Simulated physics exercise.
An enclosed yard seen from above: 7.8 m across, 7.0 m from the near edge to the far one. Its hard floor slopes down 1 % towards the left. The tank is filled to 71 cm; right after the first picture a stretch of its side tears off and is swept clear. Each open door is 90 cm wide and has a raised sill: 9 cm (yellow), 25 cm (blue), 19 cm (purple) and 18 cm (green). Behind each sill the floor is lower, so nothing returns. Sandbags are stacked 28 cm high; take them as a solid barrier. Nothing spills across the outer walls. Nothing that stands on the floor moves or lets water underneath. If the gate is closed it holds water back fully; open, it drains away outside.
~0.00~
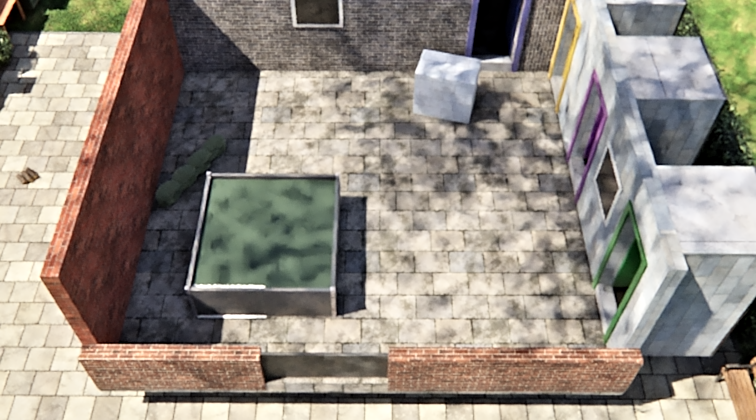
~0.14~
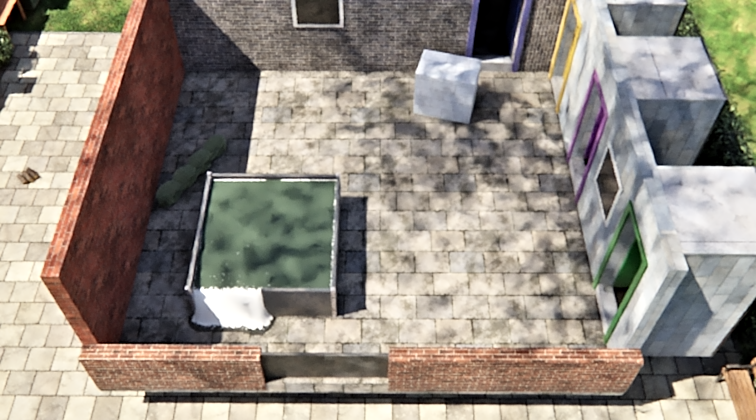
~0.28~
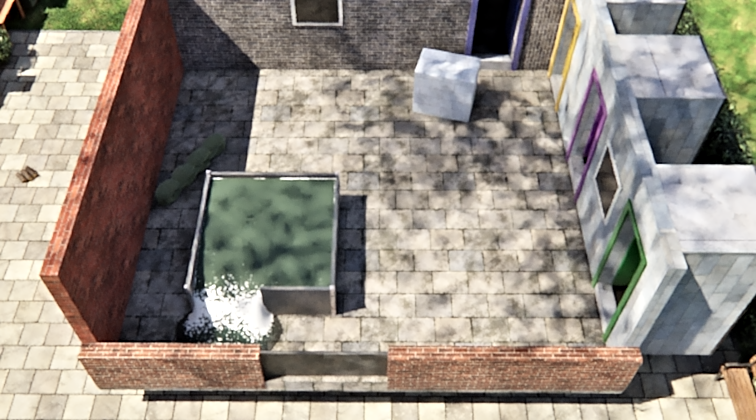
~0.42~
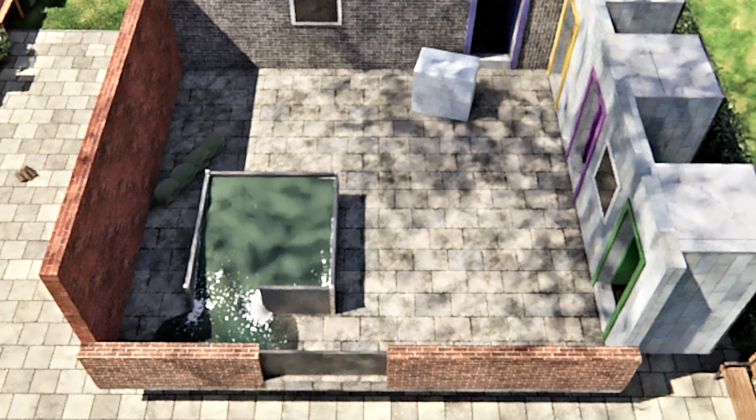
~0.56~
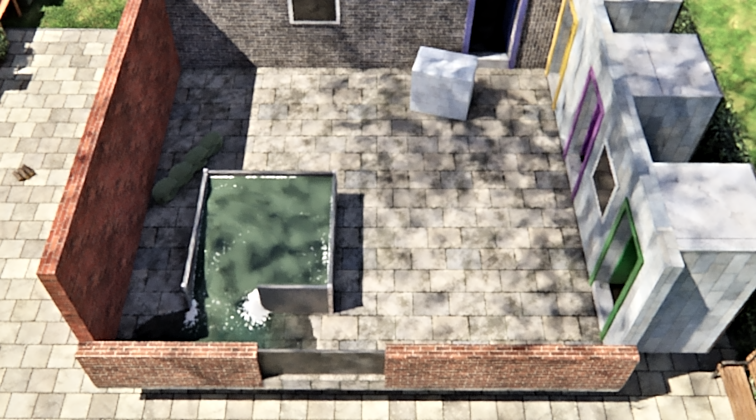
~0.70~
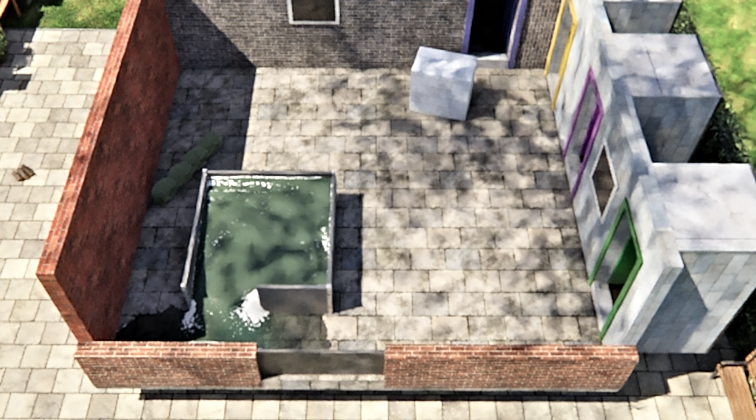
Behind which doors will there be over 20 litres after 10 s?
Within that time: At the yellow door it keeps below the limit; at the blue door it stays under the limit; at the purple door it stays under the limit; at the green door it keeps below the limit.
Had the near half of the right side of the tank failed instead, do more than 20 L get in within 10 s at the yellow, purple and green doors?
Then: Yellow past it, purple not over, green past it.
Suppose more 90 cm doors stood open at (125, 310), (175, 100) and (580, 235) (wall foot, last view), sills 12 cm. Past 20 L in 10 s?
In that order: Past it, not over, not over.
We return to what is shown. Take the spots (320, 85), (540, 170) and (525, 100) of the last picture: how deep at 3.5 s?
Roughly 0, 0 and 0 cm, in turn.
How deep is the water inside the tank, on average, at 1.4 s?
About 52 cm.
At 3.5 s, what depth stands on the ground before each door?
In cm: Yellow 0, blue 0, purple 0, green 22.
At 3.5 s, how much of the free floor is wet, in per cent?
Near 50 per cent is wet.
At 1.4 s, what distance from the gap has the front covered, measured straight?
Some 3.4 m out.
After 1.4 s water covers 10 % of the floor and is deepest (70 cm) near (110, 365); yellow door not reached, blue door not reached, purple door not reached, green door not reached.
After 2.2 s water covers 25 % of the floor and is deepest (56 cm) near (110, 365); yellow door not reached, blue door not reached, purple door not reached, green door not reached.
After 3.5 s water covers 50 % of the floor and is deepest (36 cm) near (121, 365); yellow door not reached, blue door not reached, purple door not reached, green door 22 cm at the sill, 1 L in.
After 6.0 s water covers 85 % of the floor and is deepest (25 cm) near (141, 235); yellow door 2 cm at the sill, 0 L in, blue door 3 cm at the sill, 0 L in, purple door 5 cm at the sill, 0 L in, green door 10 cm at the sill, 6 L in.
After 10.0 s water covers 95 % of the floor and is deepest (16 cm) near (139, 243); yellow door 9 cm at the sill, 8 L in, blue door 11 cm at the sill, 0 L in, purple door 3 cm at the sill, 0 L in, green door 5 cm at the sill, 6 L in.
